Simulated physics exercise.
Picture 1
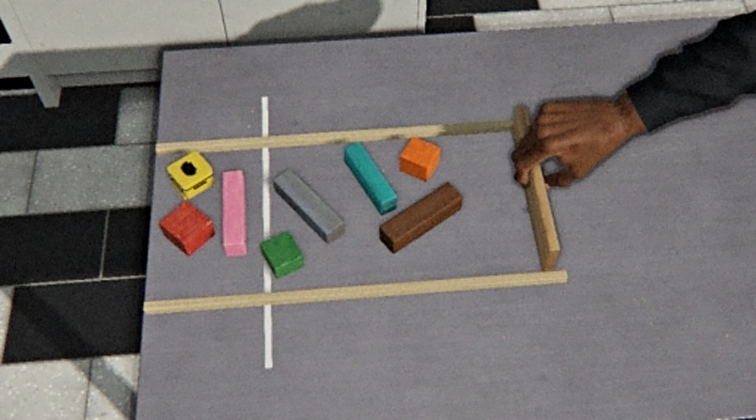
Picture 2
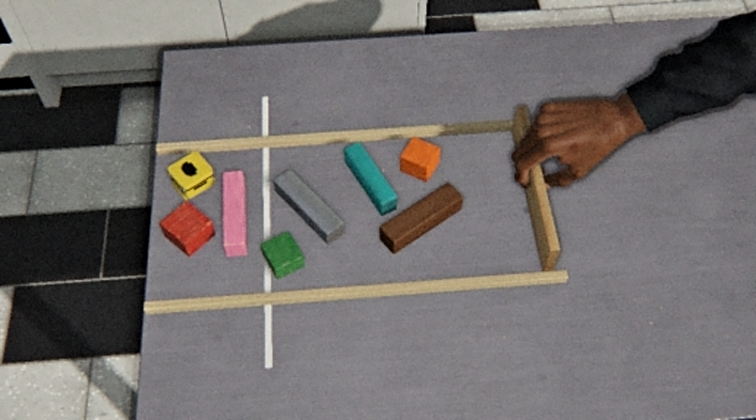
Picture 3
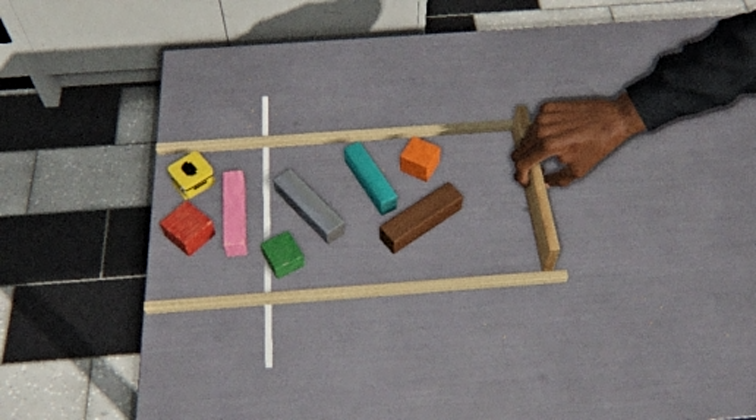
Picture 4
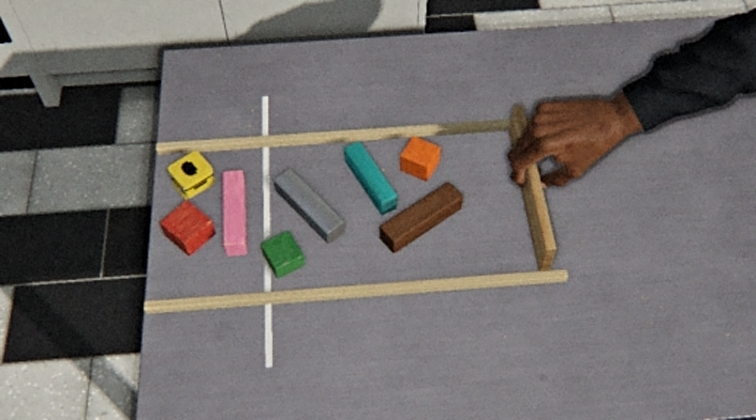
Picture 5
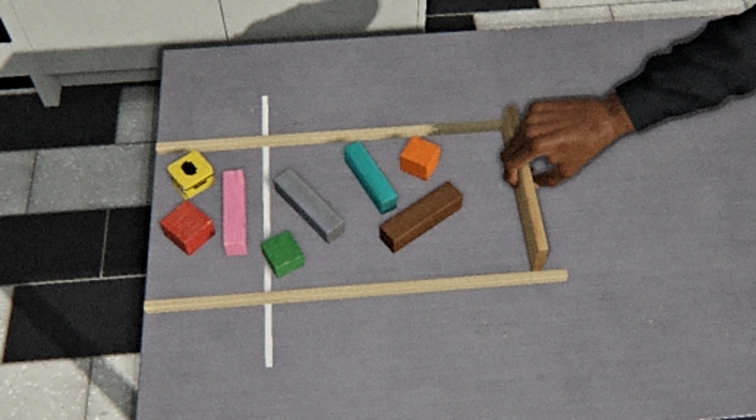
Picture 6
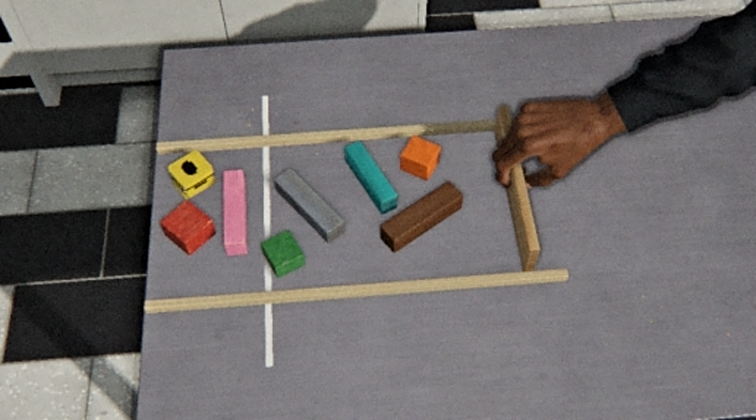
A hand slides a wooden board slightly left between two rails toward scattered colourful blocks.
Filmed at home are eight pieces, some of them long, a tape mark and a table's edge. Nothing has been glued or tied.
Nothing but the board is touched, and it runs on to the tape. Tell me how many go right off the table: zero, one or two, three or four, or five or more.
Zero go right off.
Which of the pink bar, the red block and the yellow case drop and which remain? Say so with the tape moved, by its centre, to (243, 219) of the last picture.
Taking each: The pink bar holds its spot, the red block topples, the yellow case holds its spot.
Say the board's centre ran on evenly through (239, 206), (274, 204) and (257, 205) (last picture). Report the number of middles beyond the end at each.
In order, that gives 1, then 0, then 0.
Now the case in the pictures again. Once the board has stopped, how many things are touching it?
I count 2 of them.
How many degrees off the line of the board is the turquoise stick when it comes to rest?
Angle: Close to 15 degrees.
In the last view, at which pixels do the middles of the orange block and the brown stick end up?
Same order as the question: First (250, 174), second (255, 246).
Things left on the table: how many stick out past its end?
Expected count: 1.
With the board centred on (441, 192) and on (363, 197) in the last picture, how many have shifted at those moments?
First 2, after that 4.
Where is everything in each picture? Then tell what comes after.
In the first frame, red block (187, 228); yellow case (192, 177); pink bar (234, 213); board (534, 187); tape (266, 218).
In the second frame, yellow case (192, 177); board (534, 187).
In the third frame, pink bar (235, 213); green block (283, 255).
In the fourth frame, red block (188, 228); grey stick (309, 206).
In the fifth frame, yellow case (192, 176); orange block (420, 159).
In the sixth frame, red block (188, 228); yellow case (192, 175); pink bar (235, 212); board (515, 187); tape (267, 217).
A little later, none off yet; red block at rest near (188, 228); yellow case at rest near (192, 175); pink bar at rest near (235, 212).
Next, none off yet; red block at rest near (188, 228); yellow case at rest near (190, 174); pink bar shifted a little near (222, 215).
When it is over, the number that fall off is zero.
